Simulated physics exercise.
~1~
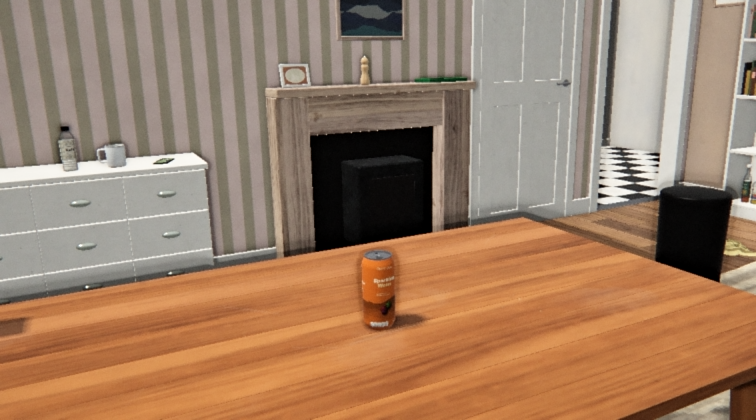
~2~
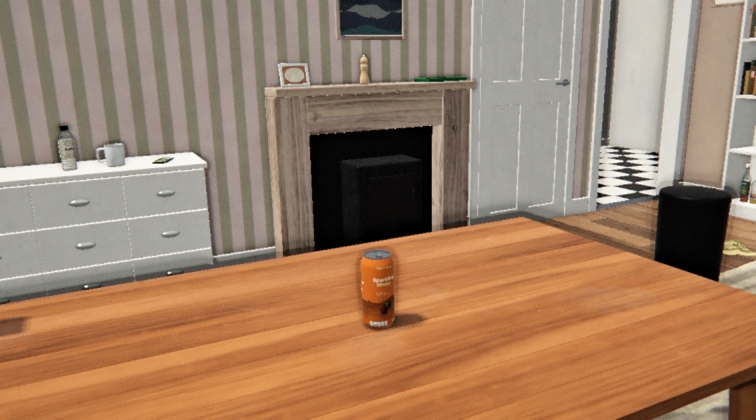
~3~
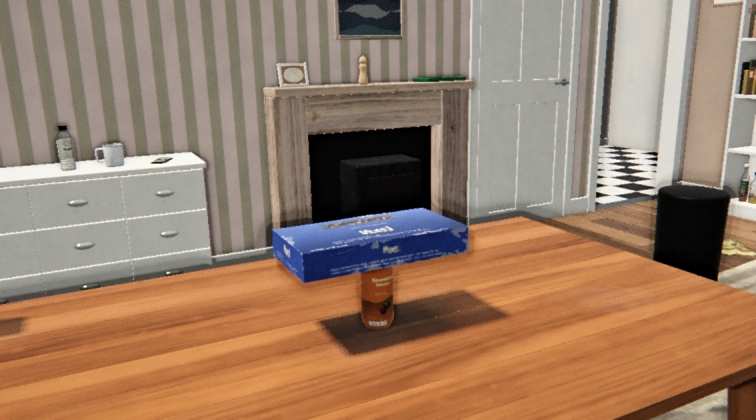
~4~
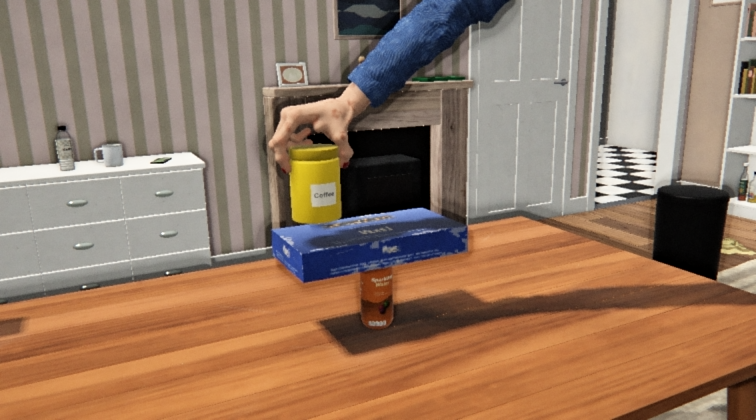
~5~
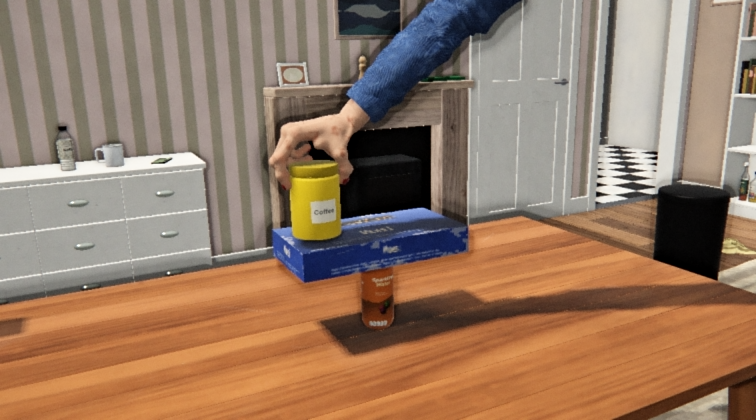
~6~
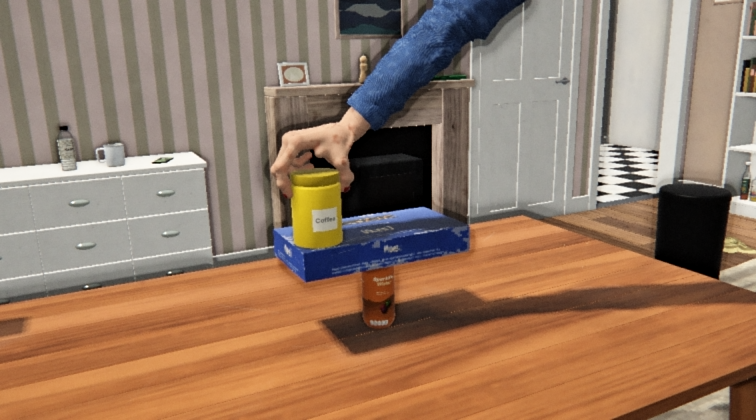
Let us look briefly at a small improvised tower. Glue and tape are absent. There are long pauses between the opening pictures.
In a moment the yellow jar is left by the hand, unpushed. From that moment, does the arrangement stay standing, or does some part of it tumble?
Won't stay.
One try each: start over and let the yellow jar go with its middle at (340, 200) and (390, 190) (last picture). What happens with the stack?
It falls the first time and does not fall the second time.
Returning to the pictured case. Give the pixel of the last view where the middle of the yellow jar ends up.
About (254, 357).
Then, 0.30 s past the last view, yellow jar now fallen; blue packet rocked 30° from its first pose.
Then, 0.50 s past the last view, blue packet on its side.
Then, 0.80 s past the last view, yellow jar resting near (254, 357).
Then, 1.10 s past the last view, blue packet now fallen.
Finally, fallen, yellow jar and blue packet; orange can still in place. Final places as the last picture's camera would see them, yellow jar near (254, 357). The stack loses its balance.
